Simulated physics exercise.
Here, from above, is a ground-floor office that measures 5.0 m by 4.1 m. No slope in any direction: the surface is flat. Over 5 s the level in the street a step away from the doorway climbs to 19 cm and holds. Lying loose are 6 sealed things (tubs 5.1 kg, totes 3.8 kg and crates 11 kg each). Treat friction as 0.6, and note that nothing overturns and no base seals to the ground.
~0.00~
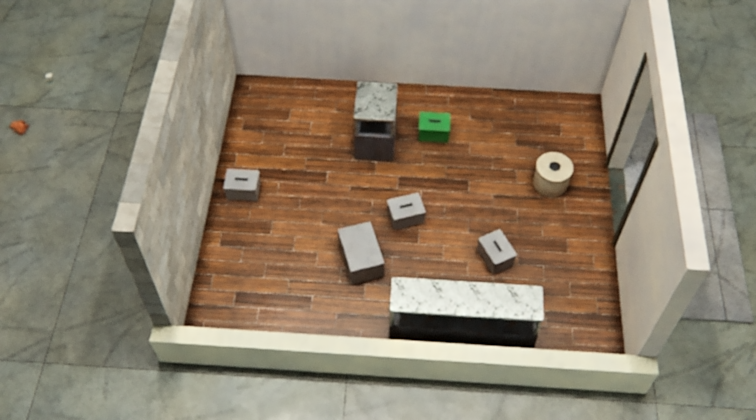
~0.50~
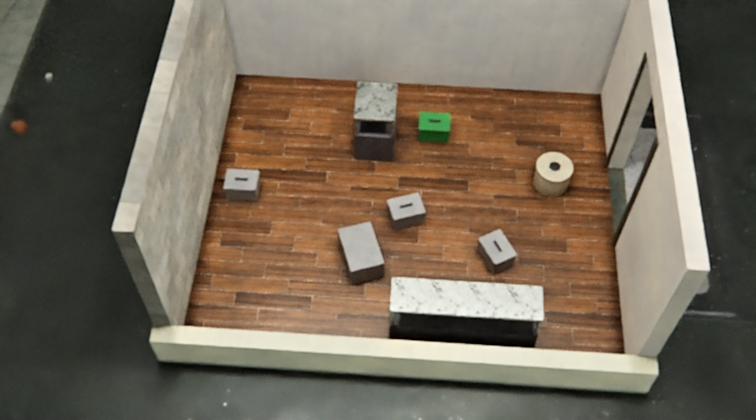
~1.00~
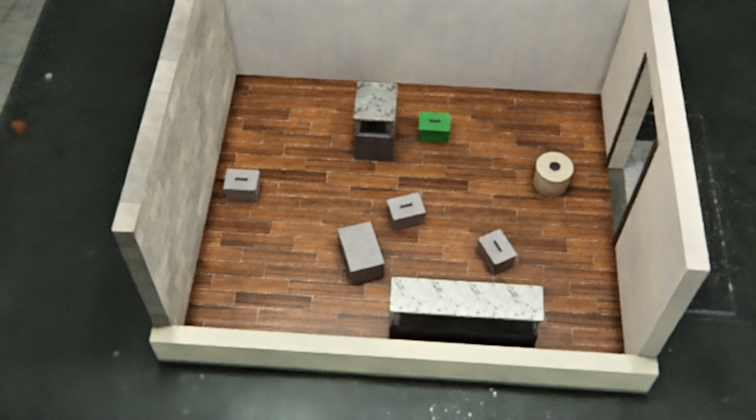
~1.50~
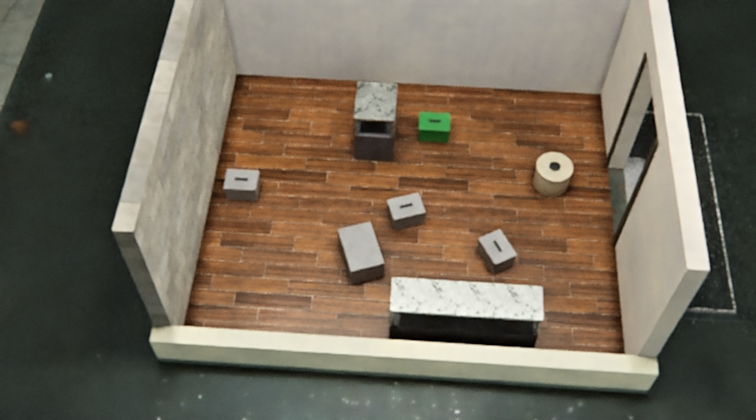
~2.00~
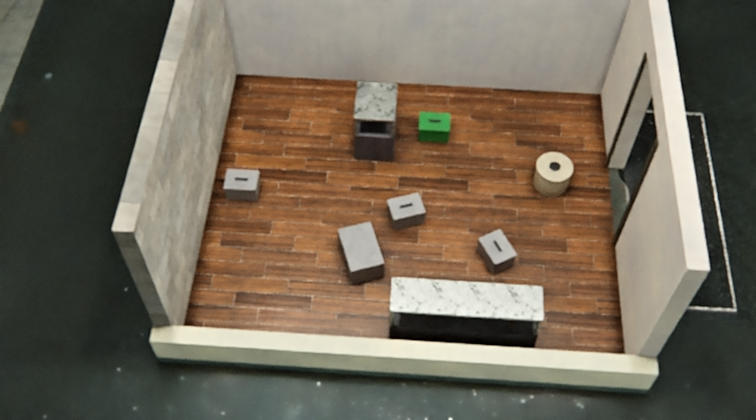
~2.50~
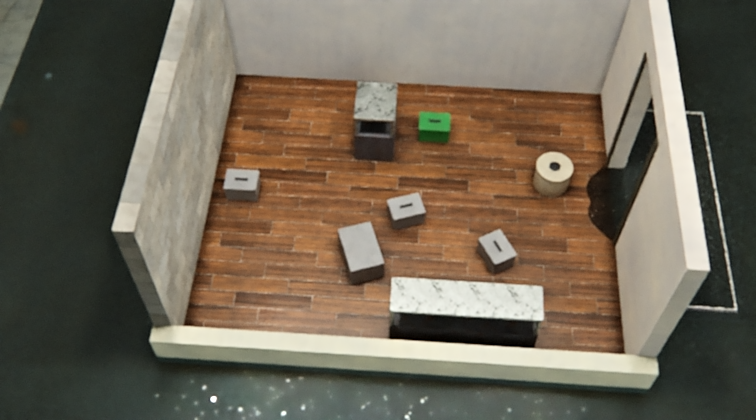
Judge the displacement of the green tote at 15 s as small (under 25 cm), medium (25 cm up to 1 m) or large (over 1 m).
Large.
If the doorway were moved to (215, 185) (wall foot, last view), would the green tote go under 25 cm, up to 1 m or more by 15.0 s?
The green tote creeps a bit.
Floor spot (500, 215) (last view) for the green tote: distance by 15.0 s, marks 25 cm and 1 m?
I'd say it goes a long distance.
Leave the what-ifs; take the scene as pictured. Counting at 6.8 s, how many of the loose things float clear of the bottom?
The count is 2.
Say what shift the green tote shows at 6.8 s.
I'd put it at around 30 cm.
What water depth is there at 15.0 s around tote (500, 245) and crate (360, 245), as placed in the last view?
First roughly 11 cm, second roughly 11 cm.
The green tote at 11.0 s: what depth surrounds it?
About 9 cm.
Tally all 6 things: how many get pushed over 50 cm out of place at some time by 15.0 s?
By my tally, 6.
After 3.5 s the green tote is near (435, 121), 0.0 m from its start, aground; 0 afloat.
After 6.8 s the green tote is near (414, 110), 0.3 m from its start, aground; 2 afloat.
After 11.0 s the green tote is near (271, 92), 2.2 m from its start, afloat; 5 afloat.
After 15.0 s the green tote is near (296, 139), 1.8 m from its start, afloat; 6 afloat.
